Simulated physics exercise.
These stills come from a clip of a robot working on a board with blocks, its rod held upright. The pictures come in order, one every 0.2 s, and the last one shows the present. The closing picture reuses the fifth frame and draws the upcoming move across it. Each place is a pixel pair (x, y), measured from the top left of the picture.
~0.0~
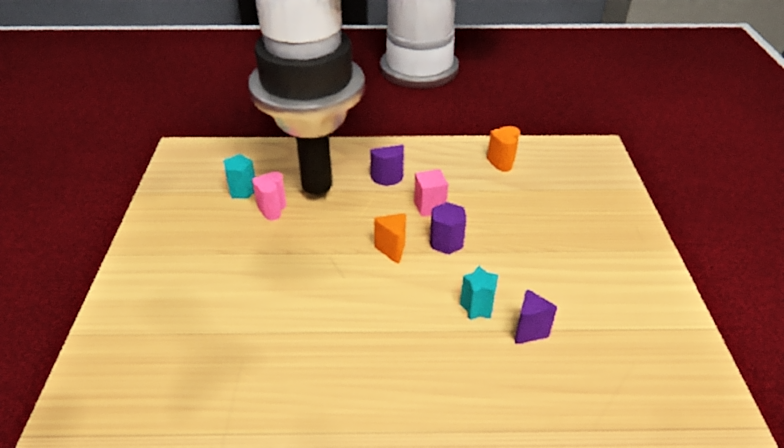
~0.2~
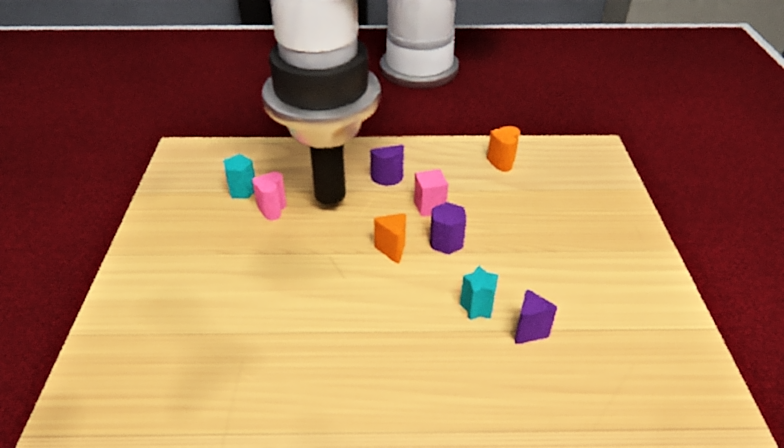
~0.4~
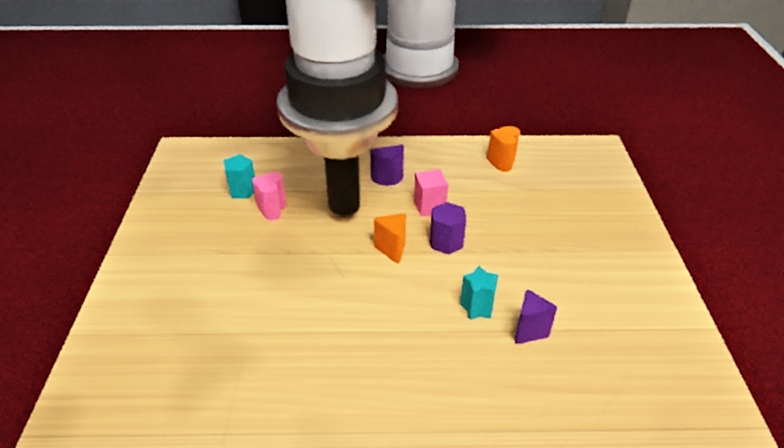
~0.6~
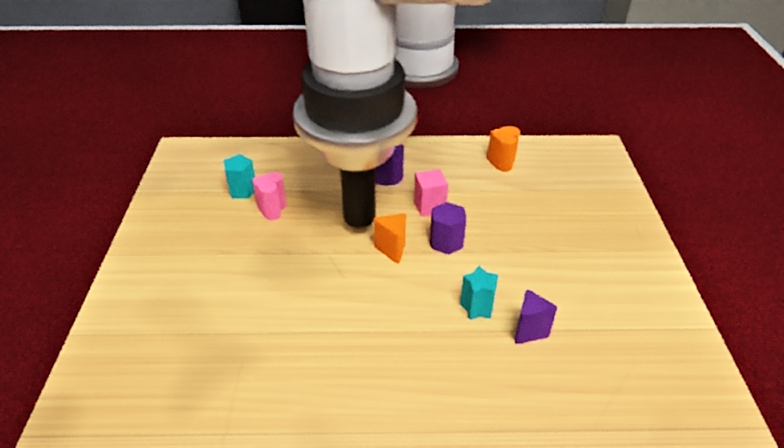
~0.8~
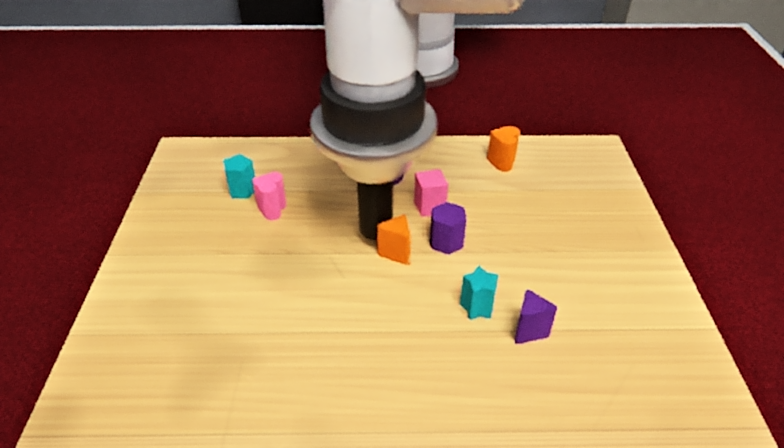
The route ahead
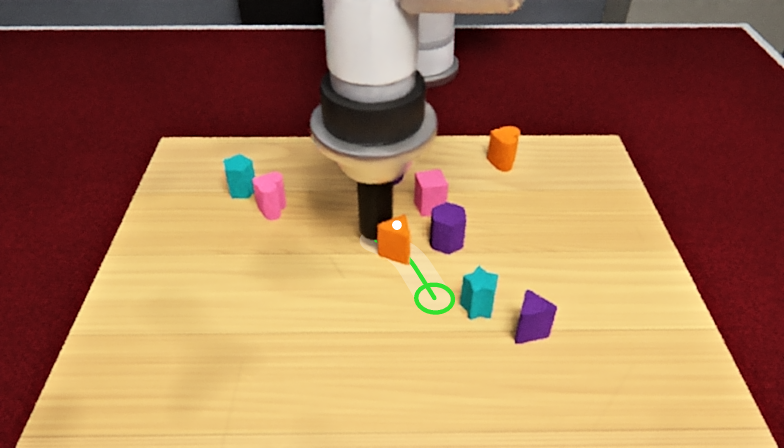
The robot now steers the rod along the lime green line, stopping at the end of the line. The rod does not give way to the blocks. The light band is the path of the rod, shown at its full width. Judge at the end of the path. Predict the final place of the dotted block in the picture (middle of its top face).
Expect it around (468, 275).
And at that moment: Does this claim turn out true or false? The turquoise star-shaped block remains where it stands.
False - the claim does not hold.
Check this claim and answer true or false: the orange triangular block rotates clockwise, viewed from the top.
The statement is false.
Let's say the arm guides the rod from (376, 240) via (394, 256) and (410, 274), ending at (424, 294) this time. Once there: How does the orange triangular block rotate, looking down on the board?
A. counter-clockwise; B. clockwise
I'll go with A - counter-clockwise.
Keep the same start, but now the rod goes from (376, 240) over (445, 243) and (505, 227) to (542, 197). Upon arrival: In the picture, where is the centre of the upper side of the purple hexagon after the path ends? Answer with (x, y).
Its top middle will sit at (540, 212).
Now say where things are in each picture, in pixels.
The first frame shows rod tip (318, 186); block tops, orange triangular block (393, 222); purple hexagon (449, 213); turquoise star-shaped block (482, 279).
The second frame shows rod (331, 196); blocks unchanged.
The third frame shows rod (345, 207); blocks unchanged.
The fourth frame shows rod (360, 218); blocks unchanged.
The fifth frame shows rod (376, 231); orange triangular block (397, 225); purple hexagon (449, 213); turquoise star-shaped block (482, 279).
Path on the board, from (376, 240) via (403, 253) and (420, 274), ending at (435, 298); the dot is on the orange triangular block.
On the path given first. Halfway along, rod (413, 254); orange triangular block (436, 249), turned 20° anticlockwise.
At the end, rod (435, 289); orange triangular block (468, 275), turned 55° anticlockwise; purple hexagon in place; turquoise star-shaped block (496, 286).
